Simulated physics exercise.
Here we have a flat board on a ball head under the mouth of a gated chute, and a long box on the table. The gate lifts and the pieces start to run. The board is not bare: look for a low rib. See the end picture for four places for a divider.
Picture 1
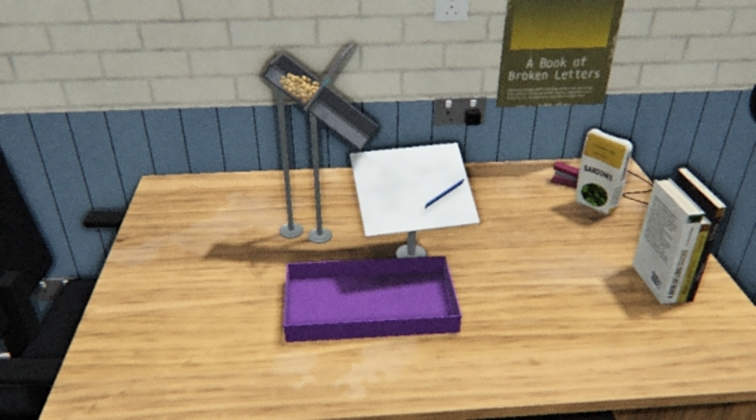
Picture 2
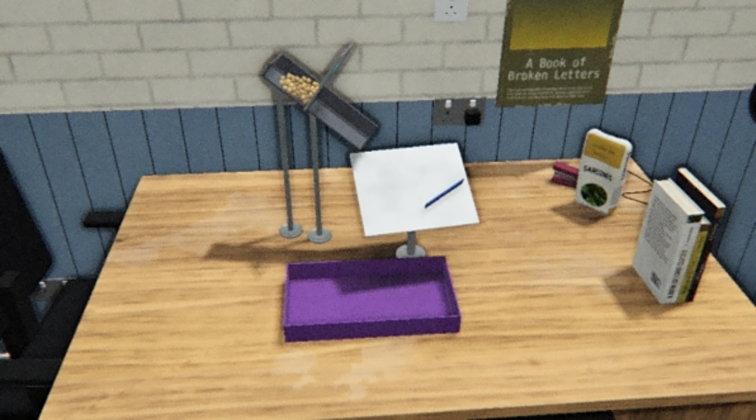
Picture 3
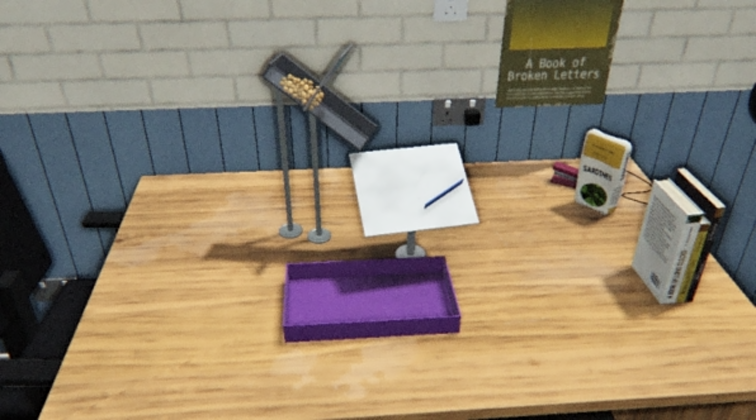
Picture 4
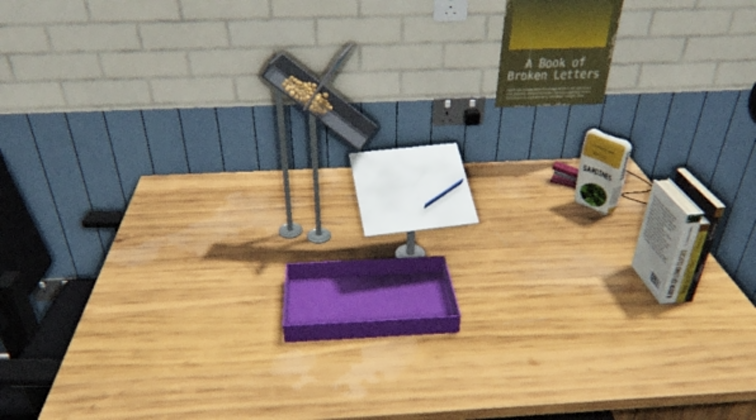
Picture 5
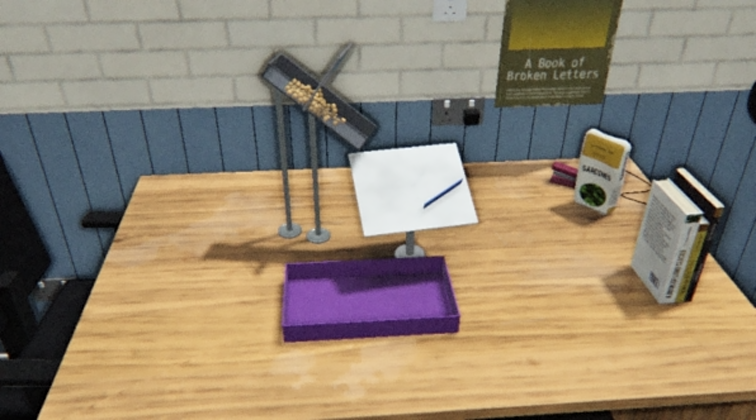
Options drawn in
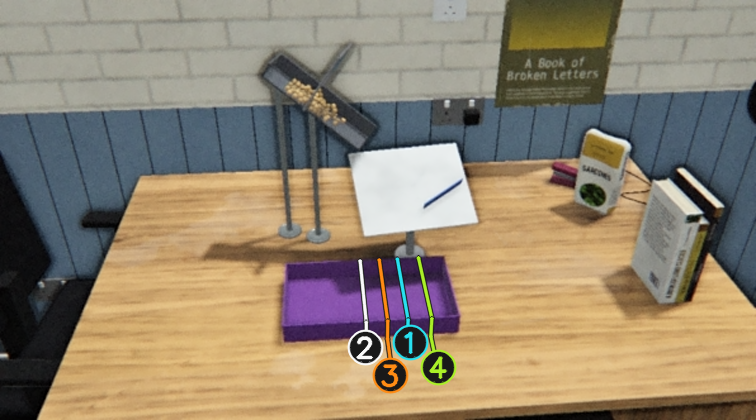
In a room with white brick above blue panelling, a wooden desk is seen from above and in front by a still camera. A grey chute on two thin stands holds small tan pieces at upper left, near a tilted white board with a dark blue strip, an empty purple box, and books at right. The pieces, bunched near the top, slide down rightward, spreading along the chute.
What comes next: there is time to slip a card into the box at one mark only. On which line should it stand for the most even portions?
I would pick line 4.
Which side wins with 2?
More lands on the right.
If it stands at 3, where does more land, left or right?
Right.
On the marked copy, line 1 crosses the front rim at (408, 319); line 2 crosses the front rim at (366, 321); line 3 crosses the front rim at (387, 320); line 4 crosses the front rim at (431, 317).
With 1, of what is caught, a small part on the left of the divider, nearly all on the right.
With 2, of what is caught, none on the left of the divider, all on the right.
With 3, of what is caught, none on the left of the divider, all on the right.
With 4, of what is caught, about two thirds on the left of the divider, about a third on the right.
